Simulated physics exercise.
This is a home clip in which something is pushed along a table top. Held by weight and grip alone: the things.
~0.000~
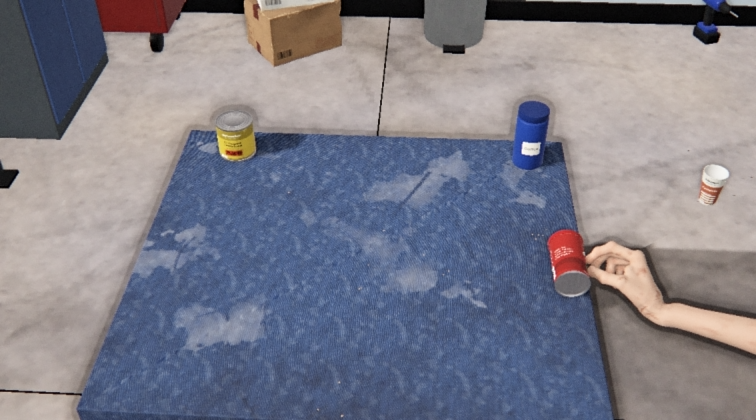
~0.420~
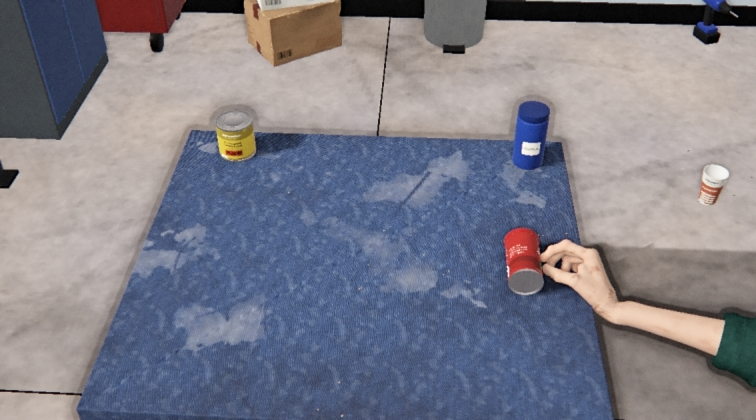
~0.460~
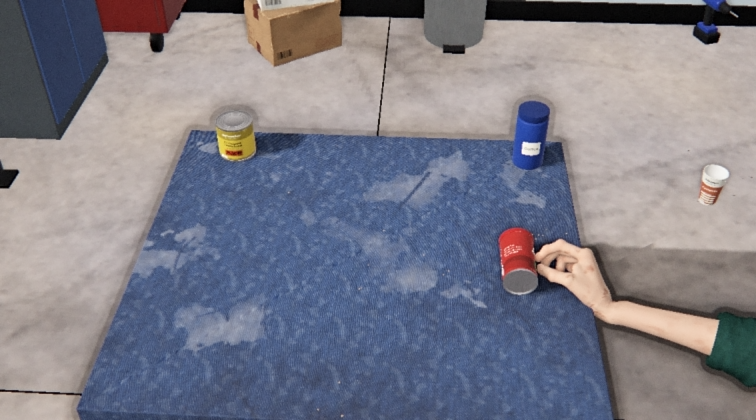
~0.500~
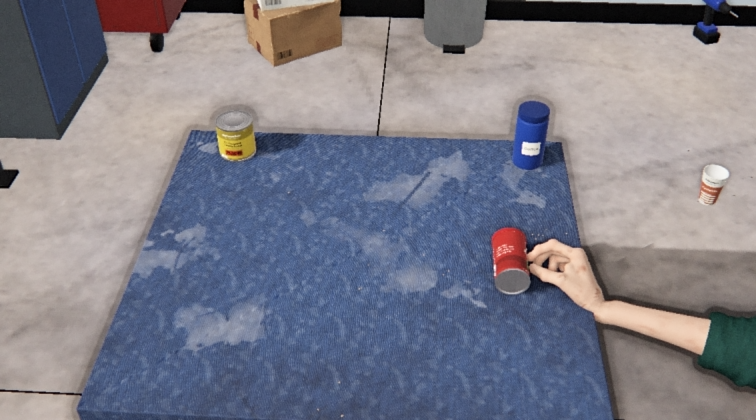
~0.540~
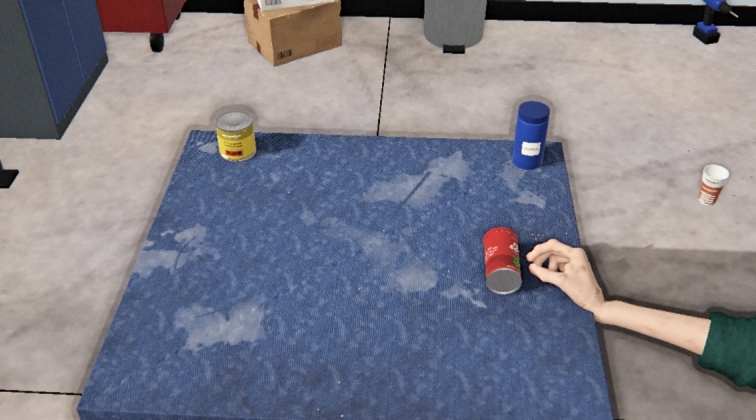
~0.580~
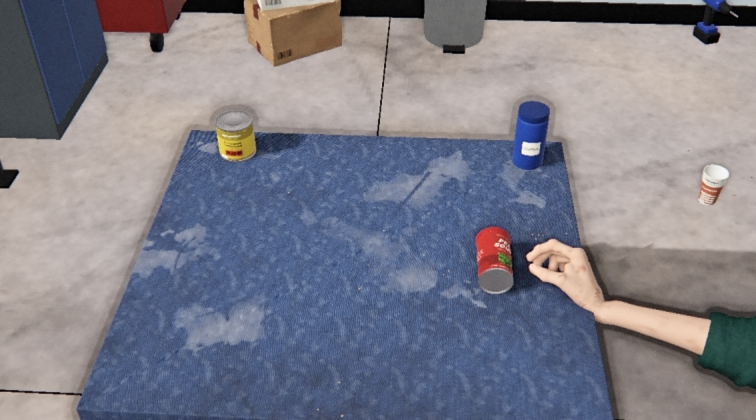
The footage shows a hand pushing a red tin lying on its side leftward across a blue table top, then the hand stays still while the tin rolls slightly farther left, away from the fingers.
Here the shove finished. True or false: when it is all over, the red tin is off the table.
False.
After 0.68 s, red tin shifted about its own width near (477, 260).
After 0.78 s, red tin shifted about its own width near (463, 259).
After 0.98 s, red tin shifted well along near (445, 259).
In the end (1.5 s), moved from the start, red tin. At the end, from the last picture's camera, red tin near (440, 258).
